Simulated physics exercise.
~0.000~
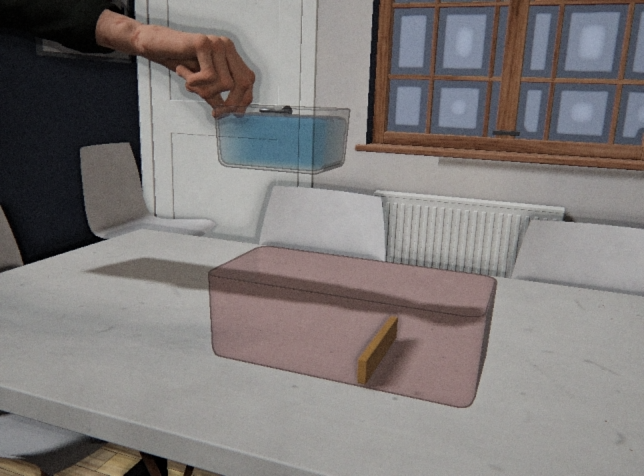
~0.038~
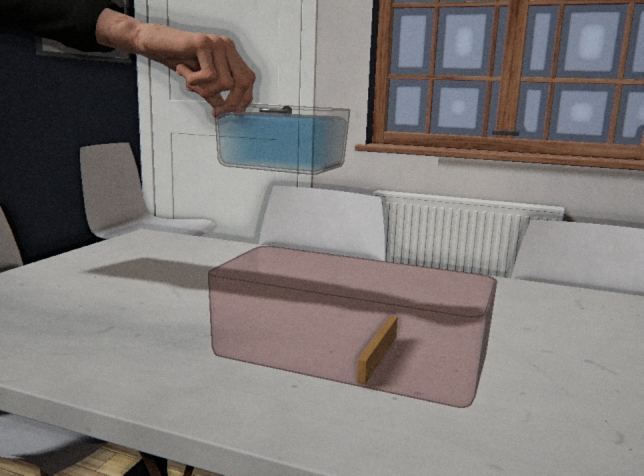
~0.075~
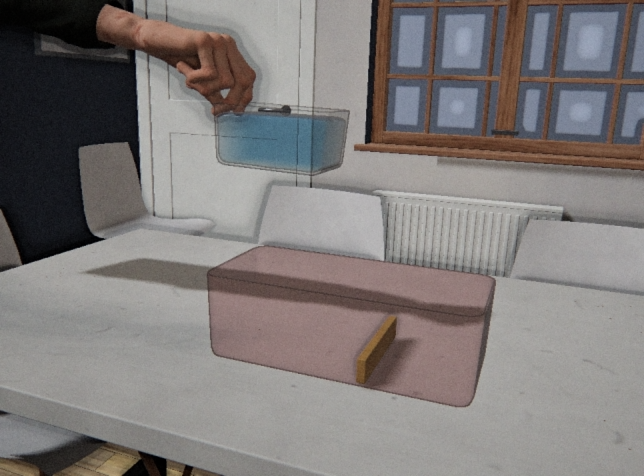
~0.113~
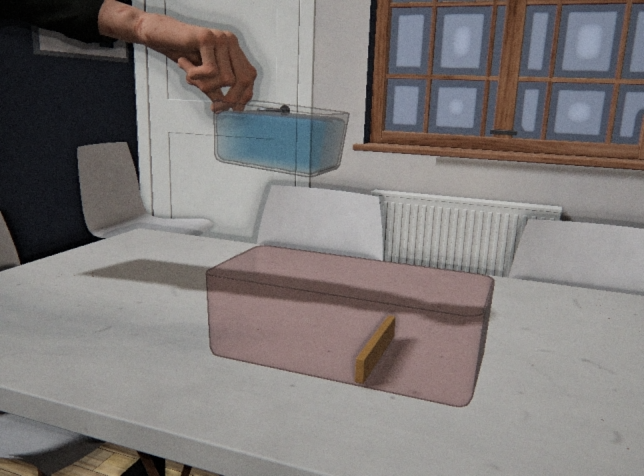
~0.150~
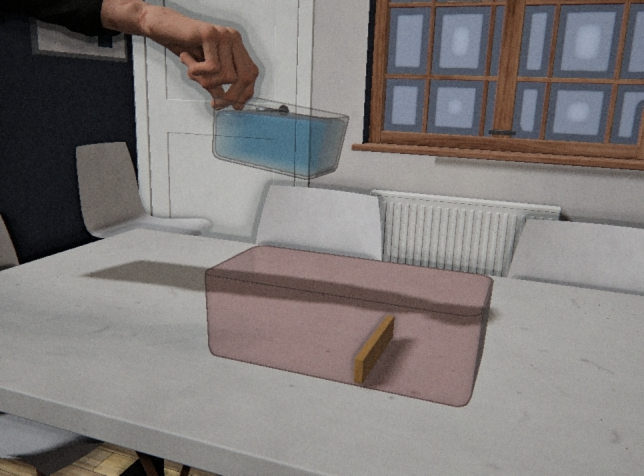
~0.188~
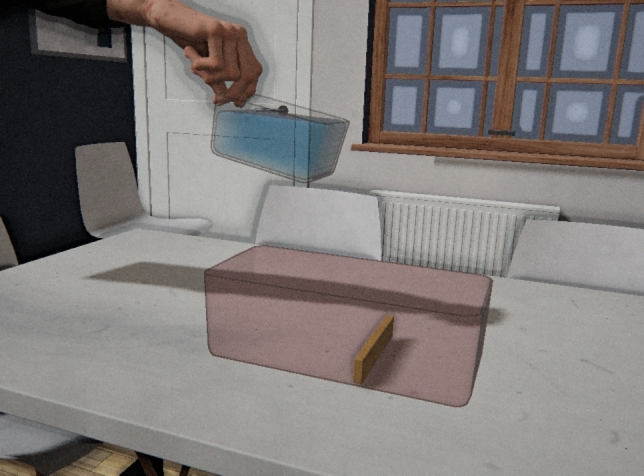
A see-through oblong tub of blue water hangs from a hand above a pale table in a room with white chairs, a radiator and a wood-framed window, seen from slightly above. Below it, an empty, pink-tinted clear basin stands on the table with a small orange-brown wall inside, right of centre. The hand gradually leans the tub modestly rightward, while the view stays almost still.
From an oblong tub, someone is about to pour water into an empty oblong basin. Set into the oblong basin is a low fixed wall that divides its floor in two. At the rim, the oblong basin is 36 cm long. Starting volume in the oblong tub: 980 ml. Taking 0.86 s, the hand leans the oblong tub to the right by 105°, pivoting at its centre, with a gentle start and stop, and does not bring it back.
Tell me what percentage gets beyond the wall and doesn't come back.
Around 54 % gets beyond the wall and stays.
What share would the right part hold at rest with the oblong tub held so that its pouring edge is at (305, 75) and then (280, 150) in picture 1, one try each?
The first try gives 30 percent and the second 20 percent.
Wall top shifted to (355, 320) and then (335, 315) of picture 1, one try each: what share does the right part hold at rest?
In order, 75 and 80 per cent.
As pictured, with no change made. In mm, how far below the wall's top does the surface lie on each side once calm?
Near 22 mm for the left and near 8 mm for the right.
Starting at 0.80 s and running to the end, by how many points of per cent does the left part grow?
Roughly 18 percent.
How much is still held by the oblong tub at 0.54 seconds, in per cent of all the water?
Roughly 44 percent.
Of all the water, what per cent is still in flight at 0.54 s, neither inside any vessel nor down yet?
46 %.
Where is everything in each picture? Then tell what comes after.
In the first picture, it leans 0°; its right rim is at (339, 111); the water meets the walls at (236, 115) and (339, 119); the oblong basin's rim runs from (235, 260) to (491, 298); the wall's top is at (380, 337).
In the second picture, it leans 1°; its right rim is at (339, 112); the water meets the walls at (236, 114) and (339, 120).
In the third picture, it leans 2°; its right rim is at (339, 113); the water meets the walls at (235, 113) and (338, 120).
In the fourth picture, it leans 4°; its right rim is at (338, 116); the water meets the walls at (234, 113) and (337, 121).
In the fifth picture, it leans 8°; its right rim is at (338, 119); the water meets the walls at (234, 112) and (338, 122).
In the sixth picture, it leans 12°; its right rim is at (339, 124); the water meets the walls at (234, 112) and (338, 124).
By 0.54 s the tilt is 73° and 44 per cent is still to pour, 2 is left of the wall and 9 right of it.
By 0.80 s the tilt is 104° and 7 per cent is still to pour, 24 is left of the wall and 59 right of it.
By 1.07 s the tilt is 105° and 0 per cent is still to pour, 37 is left of the wall and 57 right of it.
By 1.36 s the tilt is 105° and 0 per cent is still to pour, 42 is left of the wall and 55 right of it.
At rest 42 per cent lies left of the wall, 54 right of it and 4 outside.
